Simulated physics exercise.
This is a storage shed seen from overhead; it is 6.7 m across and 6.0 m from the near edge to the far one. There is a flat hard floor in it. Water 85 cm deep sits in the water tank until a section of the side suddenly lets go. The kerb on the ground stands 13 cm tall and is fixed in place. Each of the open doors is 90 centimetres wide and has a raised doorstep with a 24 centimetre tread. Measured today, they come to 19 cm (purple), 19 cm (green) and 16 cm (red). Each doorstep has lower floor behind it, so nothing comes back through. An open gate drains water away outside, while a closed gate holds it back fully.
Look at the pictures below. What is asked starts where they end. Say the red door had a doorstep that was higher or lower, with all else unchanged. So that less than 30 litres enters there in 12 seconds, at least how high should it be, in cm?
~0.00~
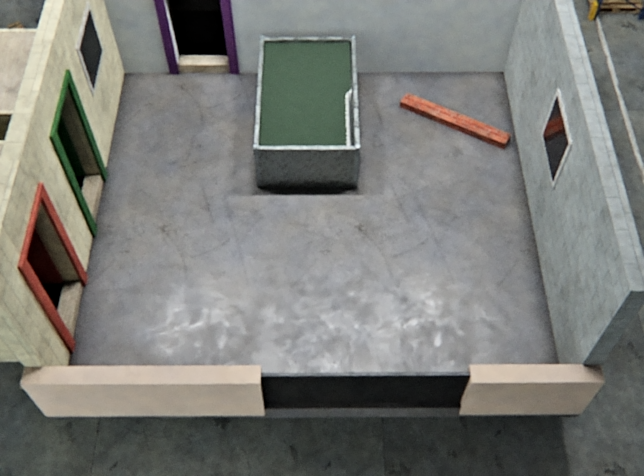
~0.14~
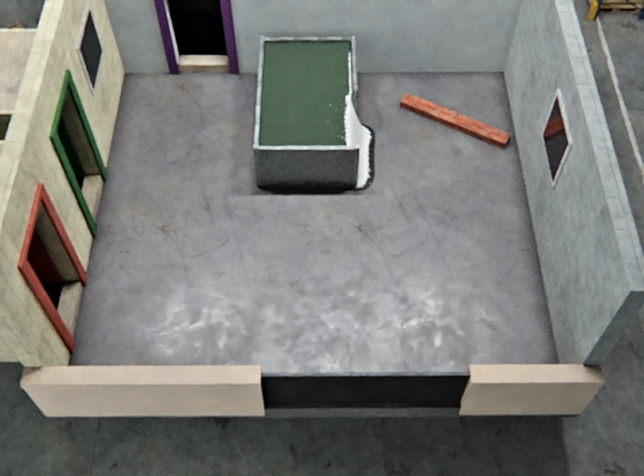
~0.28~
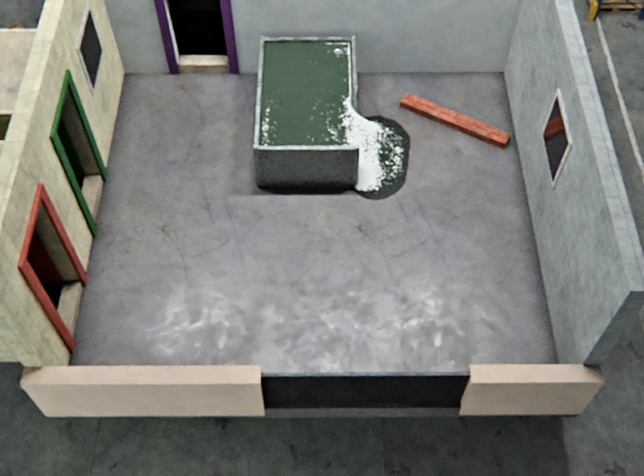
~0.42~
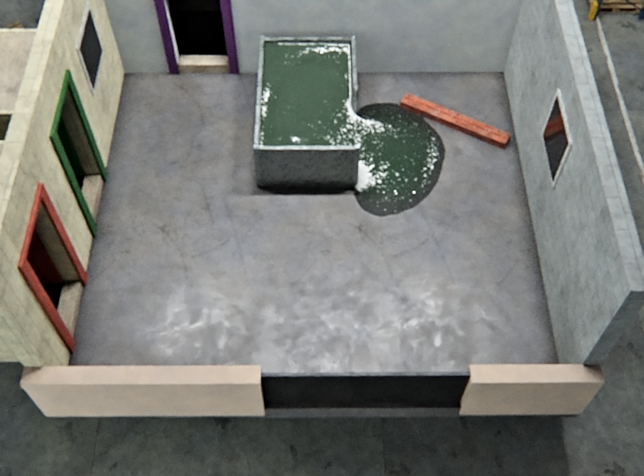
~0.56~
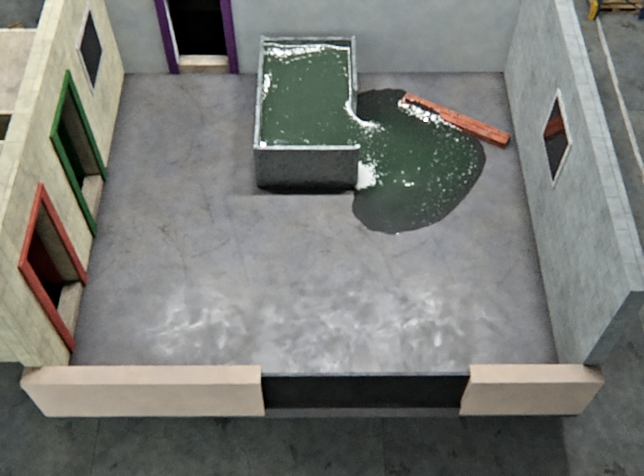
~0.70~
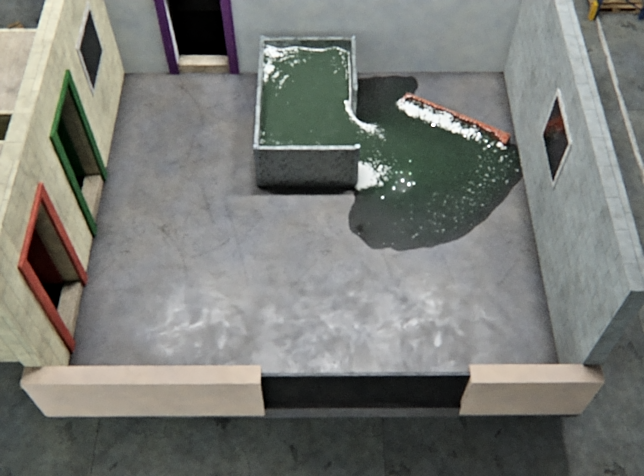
At least 10 cm or so.
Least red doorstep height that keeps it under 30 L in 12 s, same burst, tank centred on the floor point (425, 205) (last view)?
New minimum height: Approx. 10.5 cm.
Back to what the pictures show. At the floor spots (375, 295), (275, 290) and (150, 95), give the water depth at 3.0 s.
The three readings, in order, are 0, 0 and 0 cm.
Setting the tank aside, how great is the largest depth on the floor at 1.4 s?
I'd estimate roughly 51 cm.
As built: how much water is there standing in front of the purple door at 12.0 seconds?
13.5 cm.
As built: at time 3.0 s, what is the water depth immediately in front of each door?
Depth at purple 0 cm, at green 0 cm, at red 0 cm.
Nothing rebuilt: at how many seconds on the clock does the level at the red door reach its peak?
Approximately 6.0 s.
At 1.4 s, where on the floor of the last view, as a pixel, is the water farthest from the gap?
At about (545, 296).
After 1.4 s water covers 30 % of the floor, deepest (51 cm) near (519, 161); it has not reached the red door.
After 3.0 s water covers 40 % of the floor, deepest (38 cm) near (560, 378); it has not reached the red door.
After 12.0 s water covers 95 % of the floor, deepest (17 cm) near (144, 82); 10 cm at the red door, 0 litres in over its 16 cm doorstep.
At the red door as built, the water arrived by 4.7 s and peaked near 14 cm at 6.2 s.
With a doorstep of 9 cm, 53 litres would have come in within the 12 s; with 12 cm, 9 litres. So under 30 litres takes about 10 cm.
